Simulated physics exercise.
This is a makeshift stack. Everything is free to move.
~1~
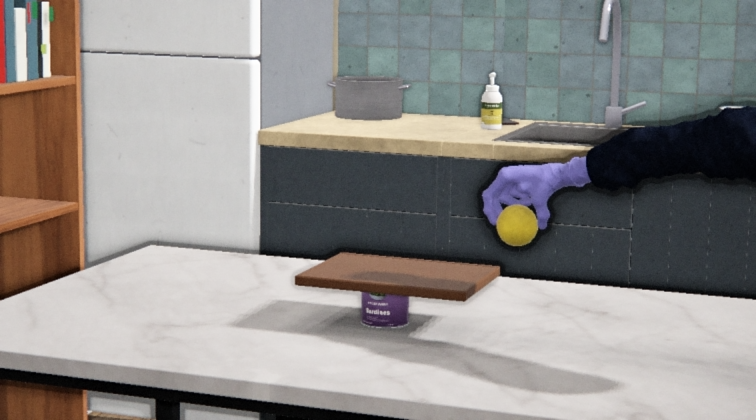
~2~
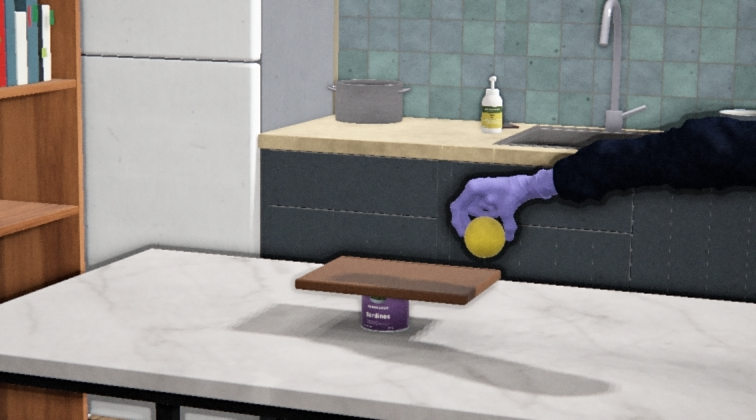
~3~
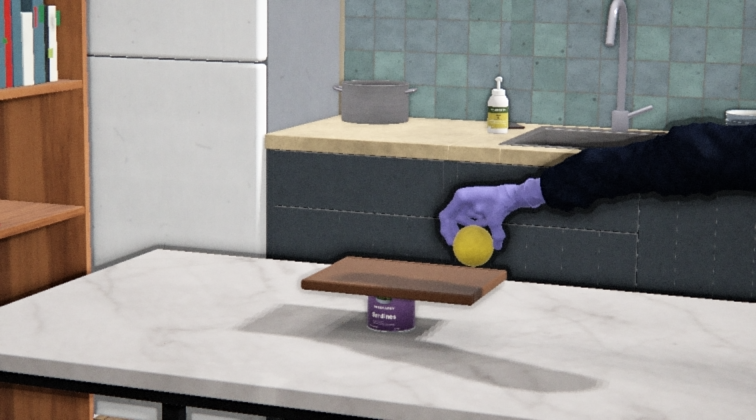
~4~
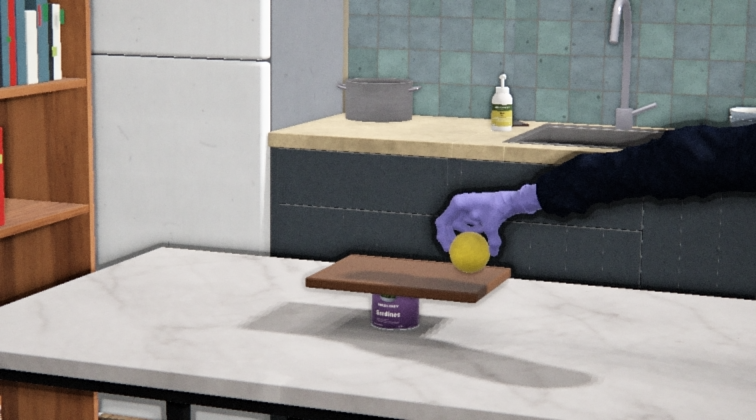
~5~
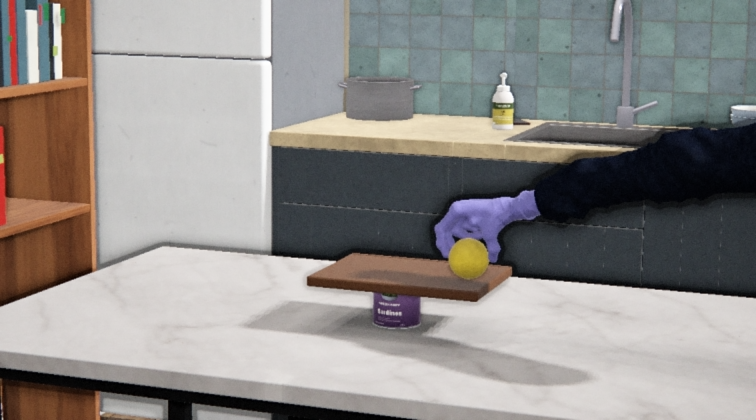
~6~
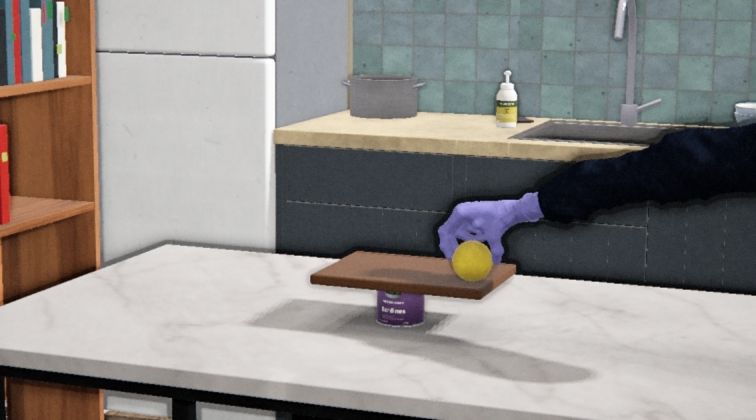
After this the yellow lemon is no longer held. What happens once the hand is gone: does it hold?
It gives way.
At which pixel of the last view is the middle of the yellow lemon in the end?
Around (510, 322).
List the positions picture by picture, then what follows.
In the first frame, on its way; yellow lemon (517, 226); brown lid (399, 275).
In the second frame, on its way; yellow lemon (485, 237); brown lid (400, 279).
In the third frame, on its way; yellow lemon (473, 246); brown lid (406, 280).
In the fourth frame, on its way; yellow lemon (470, 252); brown lid (410, 277).
In the fifth frame, on its way; yellow lemon (469, 258); brown lid (411, 276).
In the sixth frame, in place under the hand; yellow lemon (473, 261); brown lid (415, 274).
Then, 0.30 s later than the last frame, yellow lemon now fallen; brown lid tilted by 19°.
Then, 0.50 s later than the last frame, brown lid tilted by 35°.
Then, 0.60 s later than the last frame, brown lid tilted by 34°.
Then, 1.20 s later than the last frame, brown lid tilted by 17°.
When it is over, fallen, yellow lemon; the other 2 as before. End places, in pixels of the last picture, yellow lemon near (510, 323). The stack loses its balance.
